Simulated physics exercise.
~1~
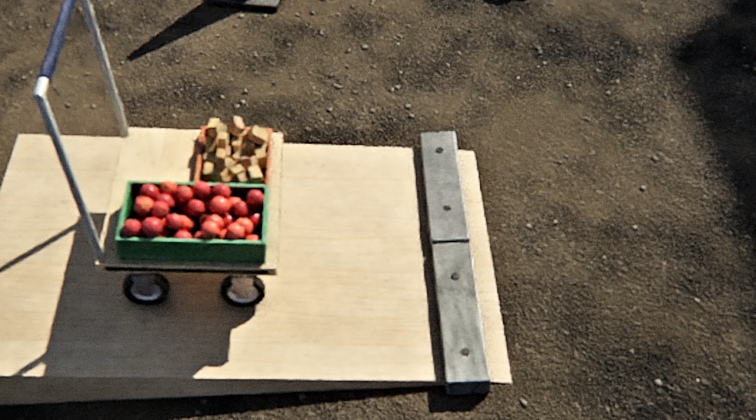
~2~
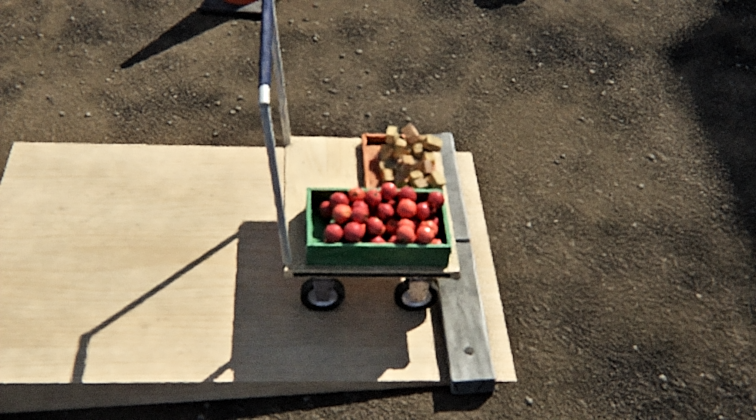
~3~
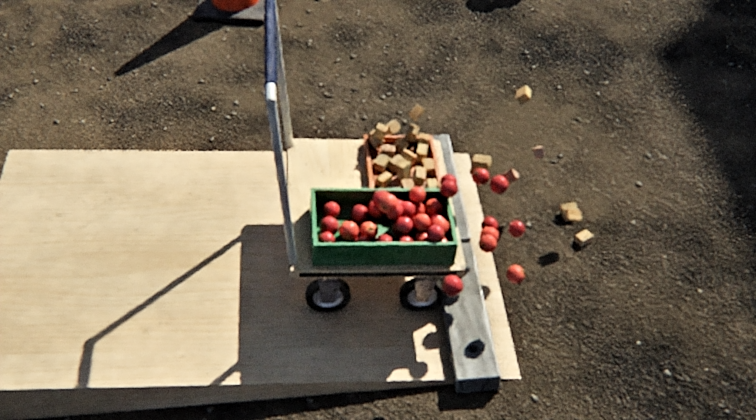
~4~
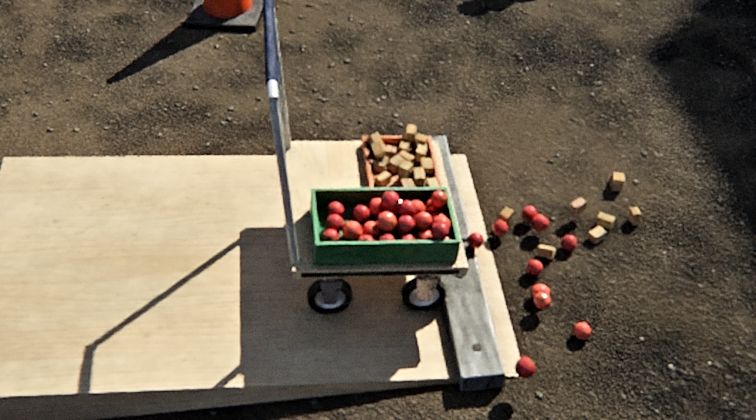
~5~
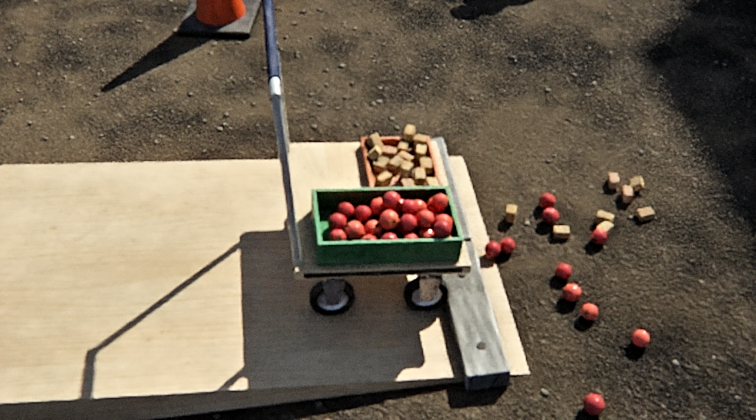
Tomatoes and small wooden blocks flew off a trolley when it rolled right along a pale ramp and stopped at the kerb, scattering across the dirt beyond, while plenty of both stayed in the green and orange baskets.
